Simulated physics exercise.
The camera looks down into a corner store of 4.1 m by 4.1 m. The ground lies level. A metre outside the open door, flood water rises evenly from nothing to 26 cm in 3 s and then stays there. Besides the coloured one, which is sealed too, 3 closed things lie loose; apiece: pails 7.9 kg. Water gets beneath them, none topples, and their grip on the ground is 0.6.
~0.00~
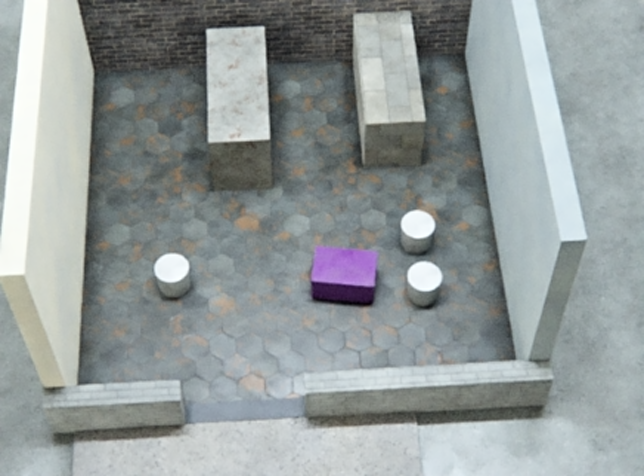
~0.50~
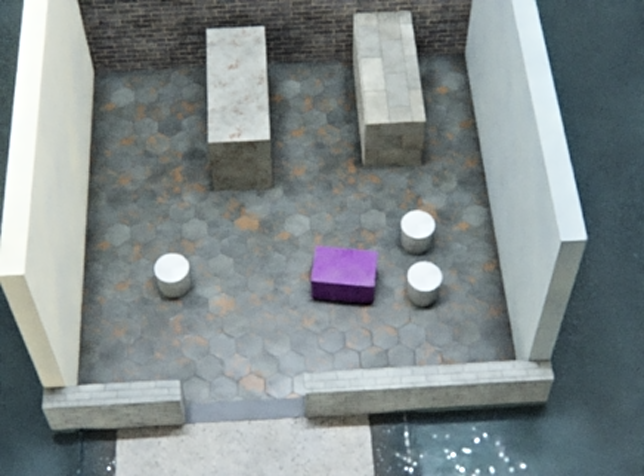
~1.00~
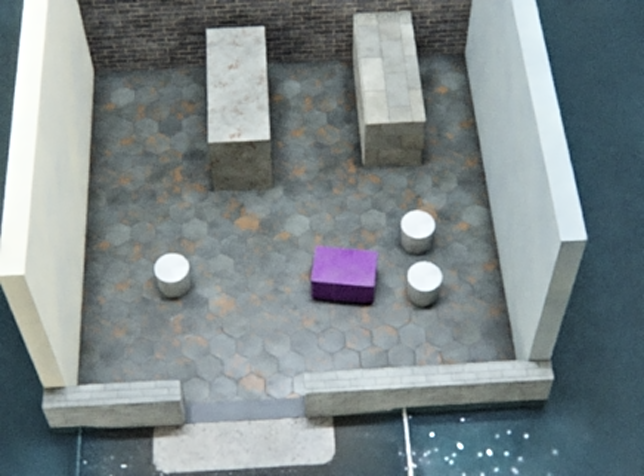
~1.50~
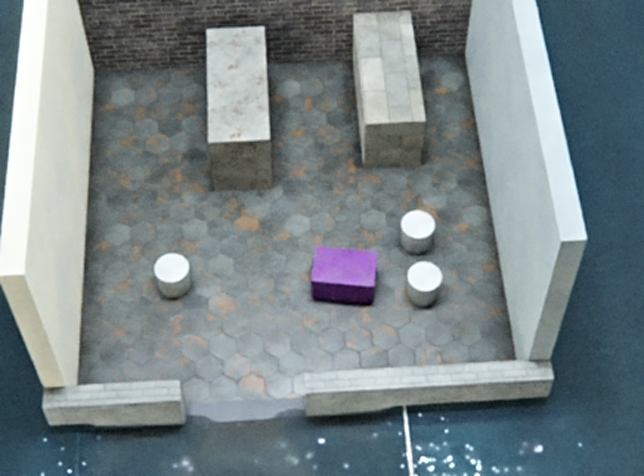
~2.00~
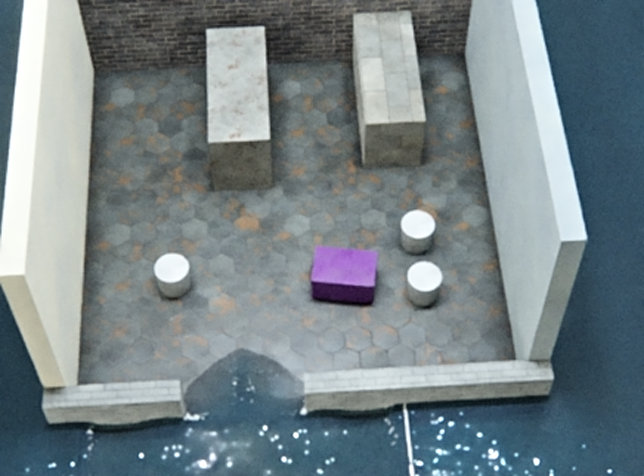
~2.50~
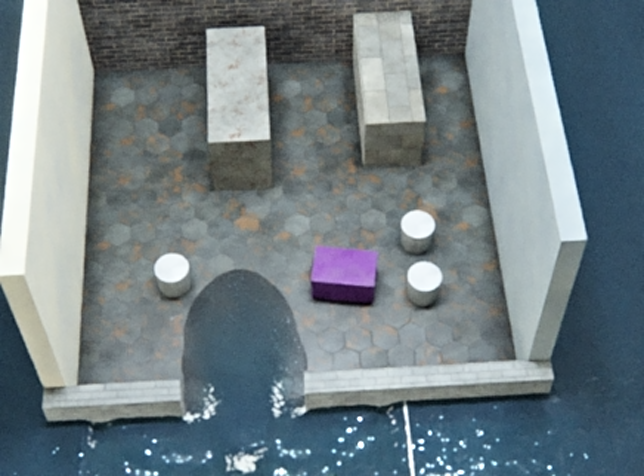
Dark water spreads over the pale ground outside a walled room with a tiled floor, seen from high above by a still camera, its front opening between two low walls. A purple box sits right of centre beside two white cylinders, with another cylinder at left and two grey blocks behind. The water swallows the pale path, then pushes through the opening in a rounded tongue across the tiles, while every object stays put.
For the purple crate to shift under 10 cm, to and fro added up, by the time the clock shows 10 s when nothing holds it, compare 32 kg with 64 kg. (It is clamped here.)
I expect that the lower weight is enough.
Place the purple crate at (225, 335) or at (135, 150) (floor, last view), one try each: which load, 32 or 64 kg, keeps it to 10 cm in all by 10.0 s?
In that order: Only the larger holds; only the larger holds.
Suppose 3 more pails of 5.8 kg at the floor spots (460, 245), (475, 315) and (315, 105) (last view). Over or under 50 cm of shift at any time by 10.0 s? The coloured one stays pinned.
In that order: Under, under, over.
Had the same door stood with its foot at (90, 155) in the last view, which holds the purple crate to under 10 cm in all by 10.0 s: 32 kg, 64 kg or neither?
In that case the smaller load will do.
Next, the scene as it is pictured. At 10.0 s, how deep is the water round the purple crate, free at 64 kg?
Roughly 8 cm.
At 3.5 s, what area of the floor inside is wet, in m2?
About 5.0 m2.
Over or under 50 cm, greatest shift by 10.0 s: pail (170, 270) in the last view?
It is more.
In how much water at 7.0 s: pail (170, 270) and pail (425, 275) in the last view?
Roughly 10 and 3 cm.
After 3.5 s the purple crate would be 0 cm from its start with 32 kg and 0 cm from its start with 64 kg; 4 cm of water round it then.
After 4.5 s the purple crate would be 0 cm from its start with 32 kg and 0 cm from its start with 64 kg; 5 cm of water round it then.
After 7.0 s the purple crate would be 0 cm from its start with 32 kg and 0 cm from its start with 64 kg; 6 cm of water round it then.
After 10.0 s the purple crate would be 0 cm from its start with 32 kg and 0 cm from its start with 64 kg; 8 cm of water round it then.
